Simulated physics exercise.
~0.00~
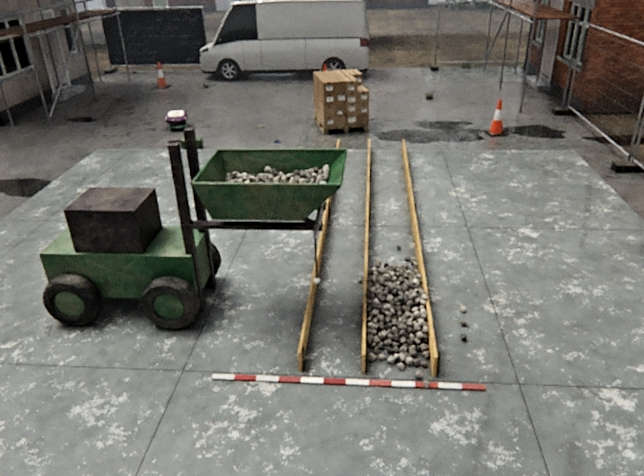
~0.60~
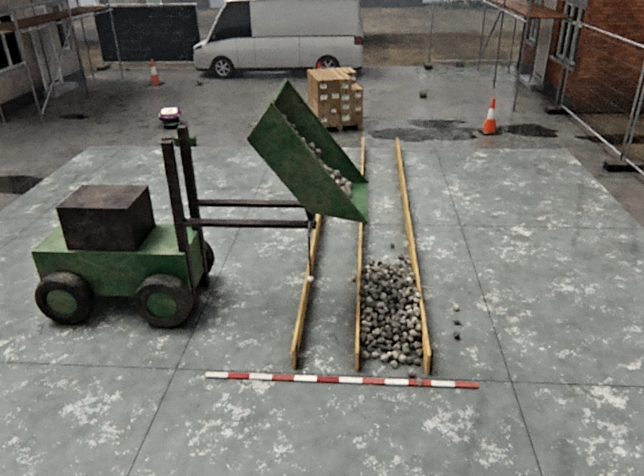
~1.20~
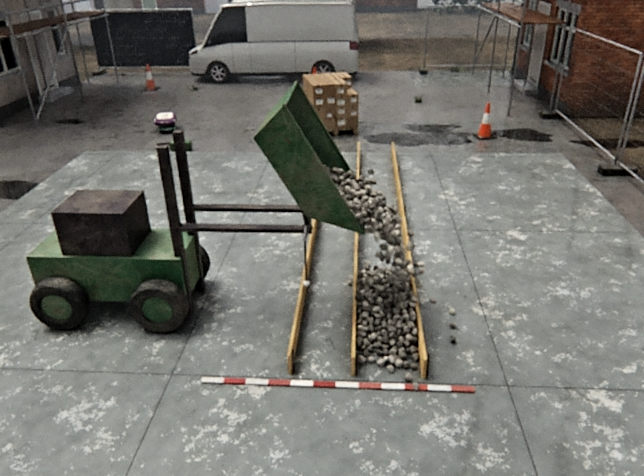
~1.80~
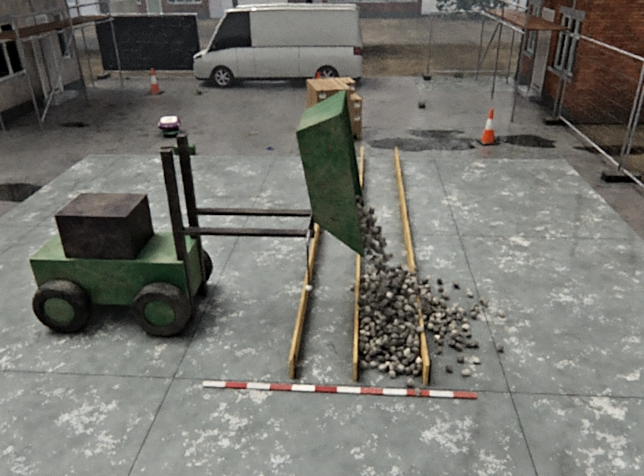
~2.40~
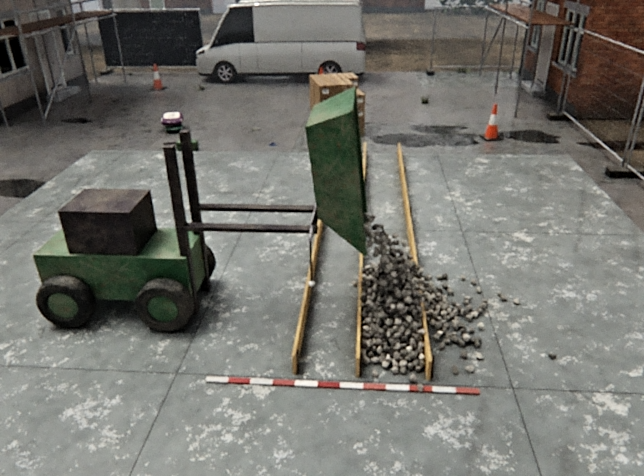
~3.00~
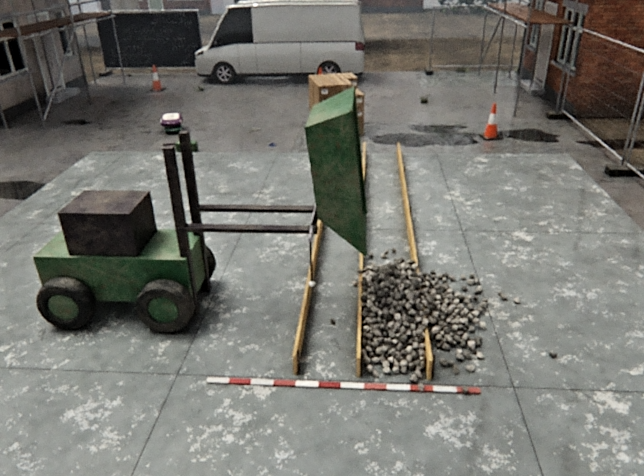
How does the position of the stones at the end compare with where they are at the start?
At the start some stones are up in the skip and the rest lie between the middle and right-hand boards. At the end they are all on the ground, so as a whole they sit lower and farther right, with some beyond the right-hand board.
